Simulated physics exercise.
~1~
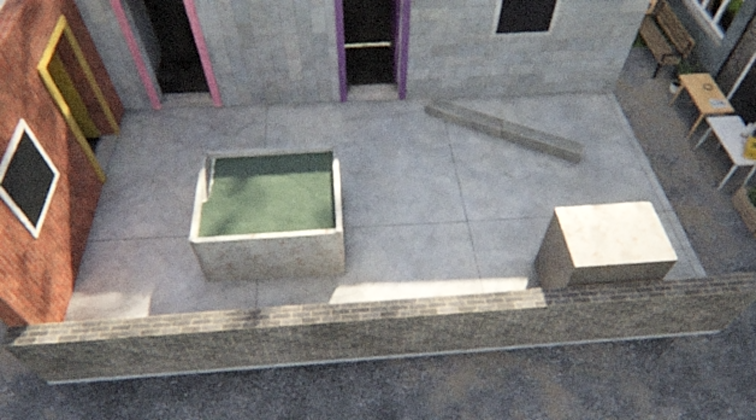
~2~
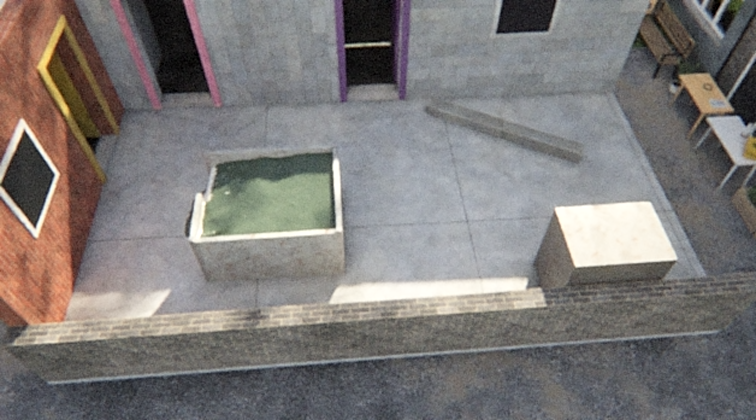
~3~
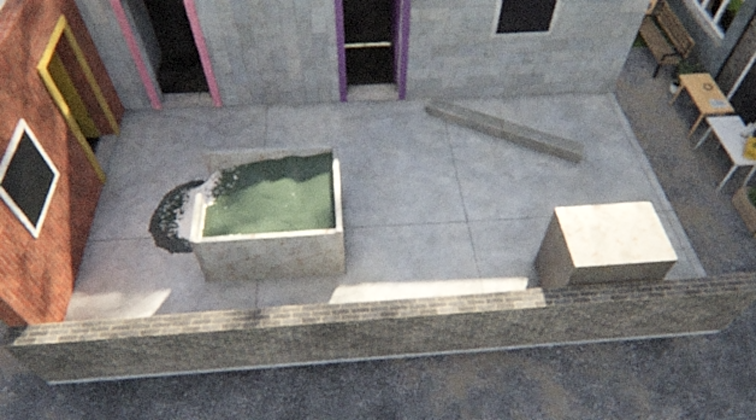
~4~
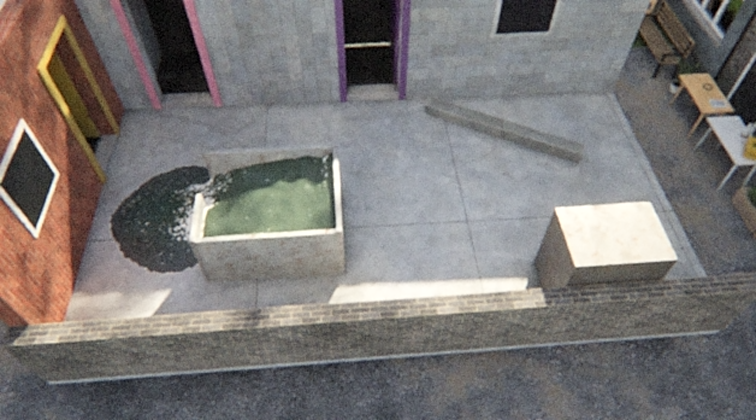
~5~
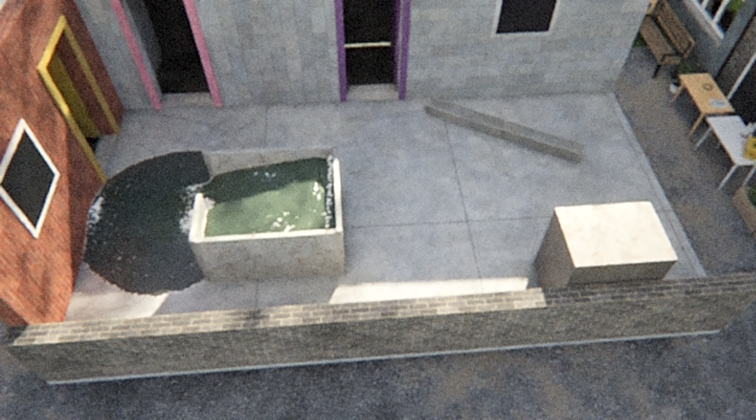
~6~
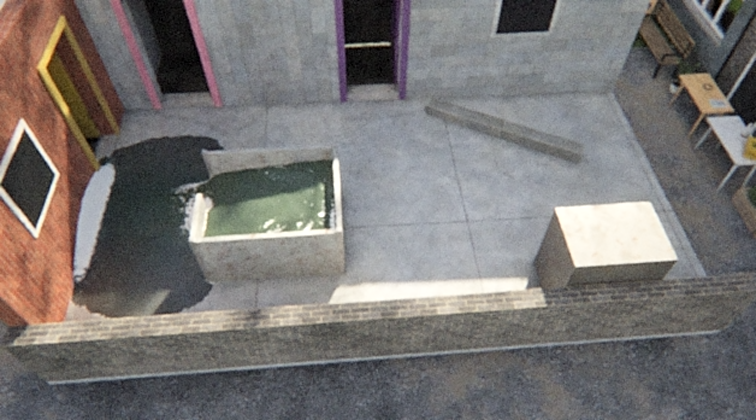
In a paved yard between buildings, an open tank of green water gave way on its left side, and dark water poured out and spread across the ground to the brick wall at left.
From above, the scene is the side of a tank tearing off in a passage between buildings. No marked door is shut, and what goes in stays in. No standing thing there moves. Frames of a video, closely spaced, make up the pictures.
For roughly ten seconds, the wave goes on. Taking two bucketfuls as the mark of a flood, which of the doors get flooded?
The yellow door gets flooded, the purple door stays below the mark, the pink door gets flooded.
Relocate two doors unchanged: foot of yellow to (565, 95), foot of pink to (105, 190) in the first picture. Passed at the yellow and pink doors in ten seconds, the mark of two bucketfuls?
Yellow: Below; pink: Above.
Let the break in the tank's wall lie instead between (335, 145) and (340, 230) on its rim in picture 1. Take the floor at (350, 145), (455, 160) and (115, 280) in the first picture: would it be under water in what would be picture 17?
The first spot is spared, the second swamped, the third spared.
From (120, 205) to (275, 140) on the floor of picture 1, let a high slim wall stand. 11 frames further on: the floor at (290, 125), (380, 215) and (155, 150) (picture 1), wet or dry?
The first is still bare, the second still bare and the third inundated.
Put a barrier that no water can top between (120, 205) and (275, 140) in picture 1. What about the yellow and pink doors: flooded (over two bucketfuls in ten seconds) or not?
Note: Yellow door remains below threshold; pink door remains below threshold.
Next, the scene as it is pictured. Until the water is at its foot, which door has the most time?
The purple door.
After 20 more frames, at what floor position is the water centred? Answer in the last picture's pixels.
The water's centre sits above (225, 220).
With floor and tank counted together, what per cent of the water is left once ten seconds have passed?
74 % or so.
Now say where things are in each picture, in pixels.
The open tank at (269, 194) is whole and still, in the first picture.
The front is at a hidden place, out from the gap at (214, 201), in the second picture.
The front is at (156, 230), out from the gap at (215, 204), in the third picture.
The front is at (115, 222), out from the gap at (215, 205), in the fourth picture.
Water pours out at (215, 205) and has run to (103, 188), in the fifth picture.
Water pours out at (215, 205) and has run to (112, 156), in the sixth picture.
A moment on, water covers 20 % of the floor; the yellow door over two buckets in, the purple door not reached, the pink door wet at the sill, nothing in.
Next, water covers 25 % of the floor; the yellow door far over two buckets in, the purple door not reached, the pink door under two buckets in.
Then, water covers 50 % of the floor; the yellow door far over two buckets in, the purple door wet at the sill, nothing in, the pink door over two buckets in.
Later, water covers 75 % of the floor; the yellow door far over two buckets in, the purple door wet at the sill, nothing in, the pink door over two buckets in.
In the end, water covers 80 % of the floor; the yellow door far over two buckets in, the purple door wet at the sill, nothing in, the pink door over two buckets in.
